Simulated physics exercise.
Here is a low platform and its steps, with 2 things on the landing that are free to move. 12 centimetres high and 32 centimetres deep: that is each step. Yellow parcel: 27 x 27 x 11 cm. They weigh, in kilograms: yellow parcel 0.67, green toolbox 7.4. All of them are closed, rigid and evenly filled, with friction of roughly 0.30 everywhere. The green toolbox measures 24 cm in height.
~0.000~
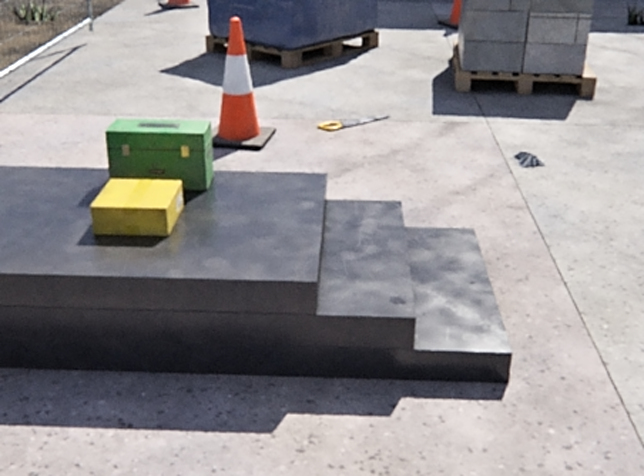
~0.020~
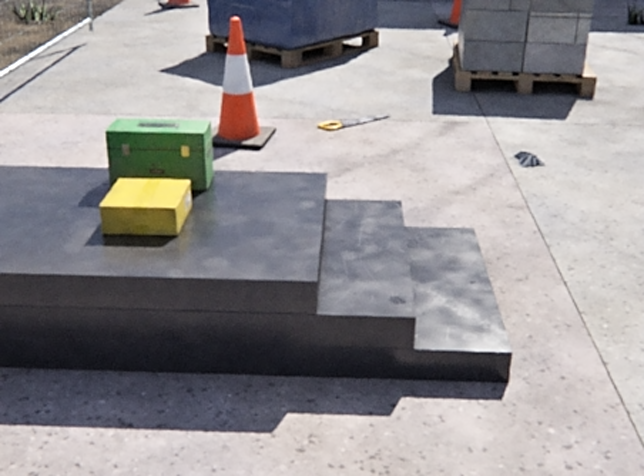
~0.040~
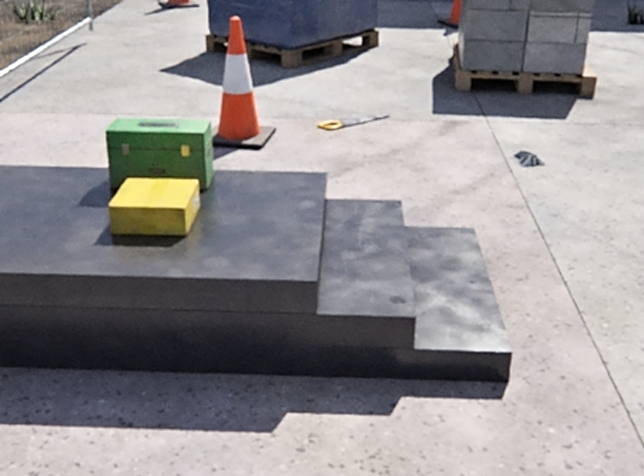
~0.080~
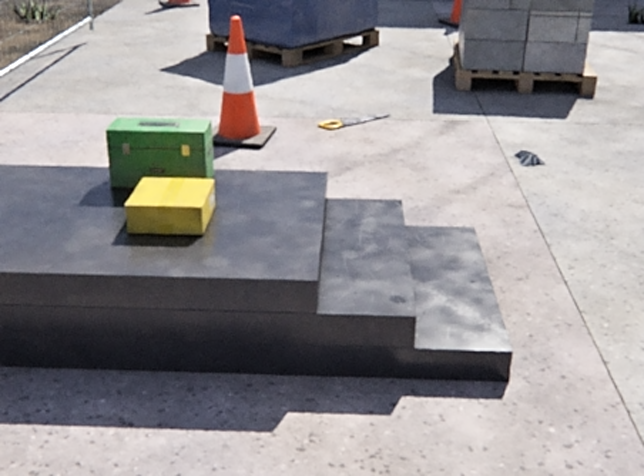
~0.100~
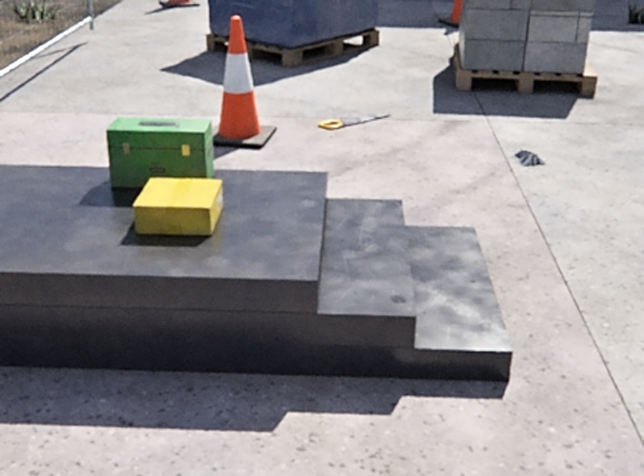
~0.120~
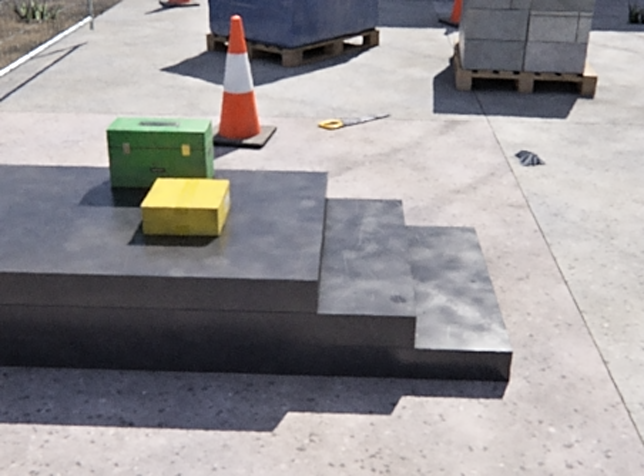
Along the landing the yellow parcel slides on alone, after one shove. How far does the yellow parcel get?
Ends up high.
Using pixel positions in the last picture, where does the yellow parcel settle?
Around (265, 208).
After 0.22 s, 38 cm of landing left; yellow parcel near (218, 207).
After 0.32 s, 30 cm of landing left; yellow parcel near (242, 208).
After 0.42 s, 24 cm of landing left; yellow parcel near (257, 208).
At rest (0.9 s), 21 cm of landing left; green toolbox in place, give or take 12 cm. Seen from the same camera at the end, yellow parcel near (265, 208).
